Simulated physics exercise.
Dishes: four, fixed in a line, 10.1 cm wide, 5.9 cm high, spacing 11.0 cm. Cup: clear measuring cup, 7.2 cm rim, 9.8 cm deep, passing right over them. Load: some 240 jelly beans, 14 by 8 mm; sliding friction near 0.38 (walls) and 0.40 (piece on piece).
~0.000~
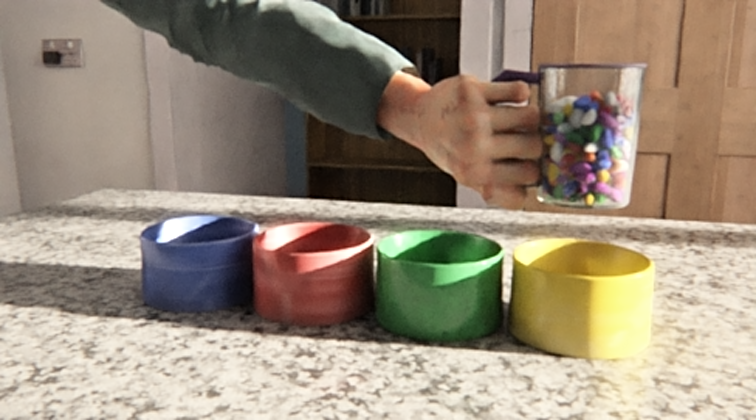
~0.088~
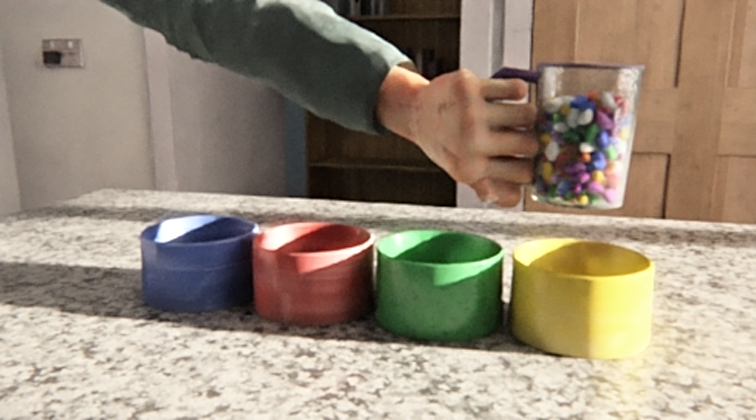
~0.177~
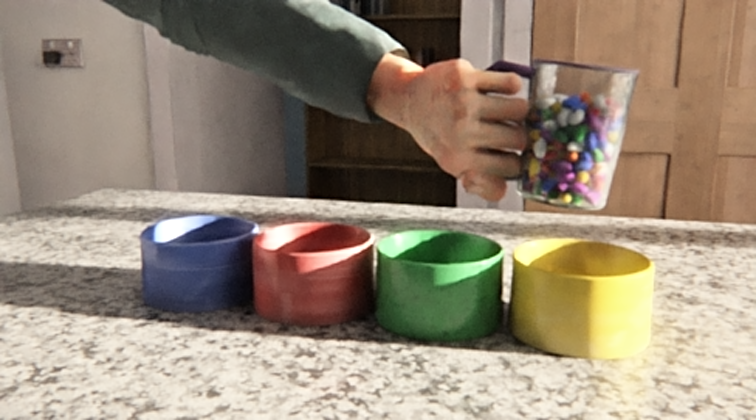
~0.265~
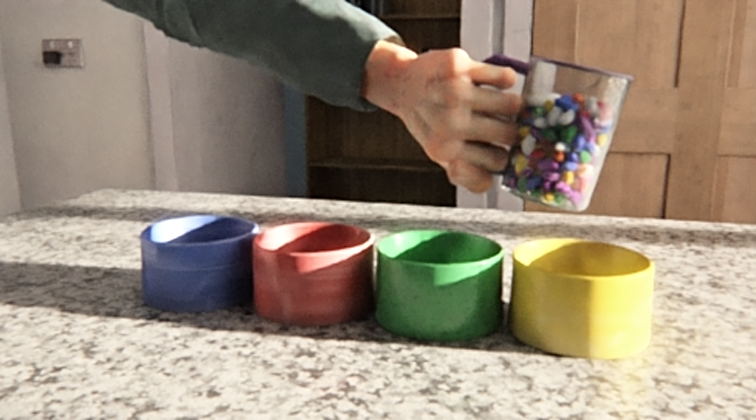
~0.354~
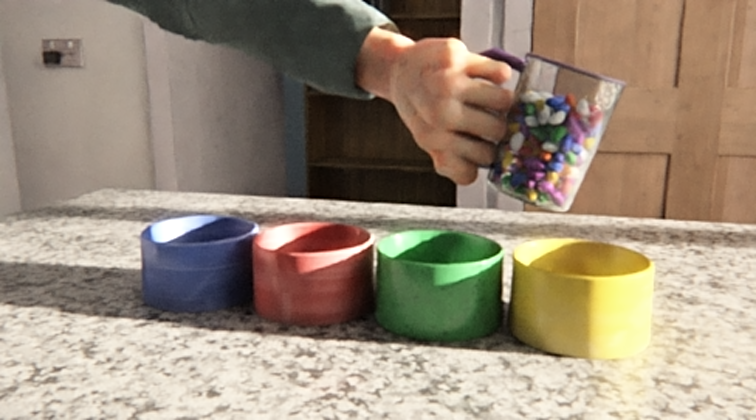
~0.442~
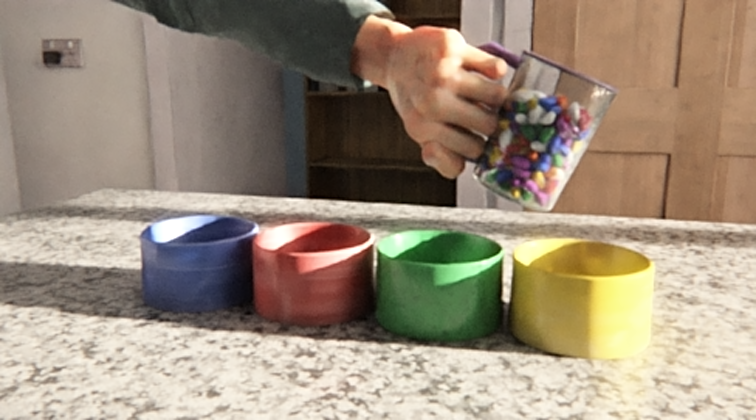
A hand tilting a clear measuring cup of colourful jelly beans while moving it left above blue, red, green and yellow dishes.
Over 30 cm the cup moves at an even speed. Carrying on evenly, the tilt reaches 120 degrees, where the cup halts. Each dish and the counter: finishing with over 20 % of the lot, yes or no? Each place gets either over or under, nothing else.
Here is the list: Red under, blue under, green over, yellow under, counter under.
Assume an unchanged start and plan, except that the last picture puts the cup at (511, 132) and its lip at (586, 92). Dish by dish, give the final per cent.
Kept per dish: Red = 100, blue = 0, green = 0, yellow = 0.
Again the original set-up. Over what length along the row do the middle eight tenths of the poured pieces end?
It covers some 6 centimetres of the row.
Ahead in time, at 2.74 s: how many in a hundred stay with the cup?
That would be some 0 per cent.
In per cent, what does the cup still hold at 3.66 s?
I'd say close to 0 per cent.
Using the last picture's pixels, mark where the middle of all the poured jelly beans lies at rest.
Look around (435, 289) in the last picture.
After 1.82 s, tilt 106 degrees; cup holds 90 %, green 10 %.
After 2.74 s, tilt 120 degrees; cup holds 0 %, green 100 %.
After 3.66 s, tilt 120 degrees; cup holds 0 %, green 100 %.
In the end, at 4.0 s, red 0 %, blue 0 %, green 100 %, yellow 0 %, counter 0 %.
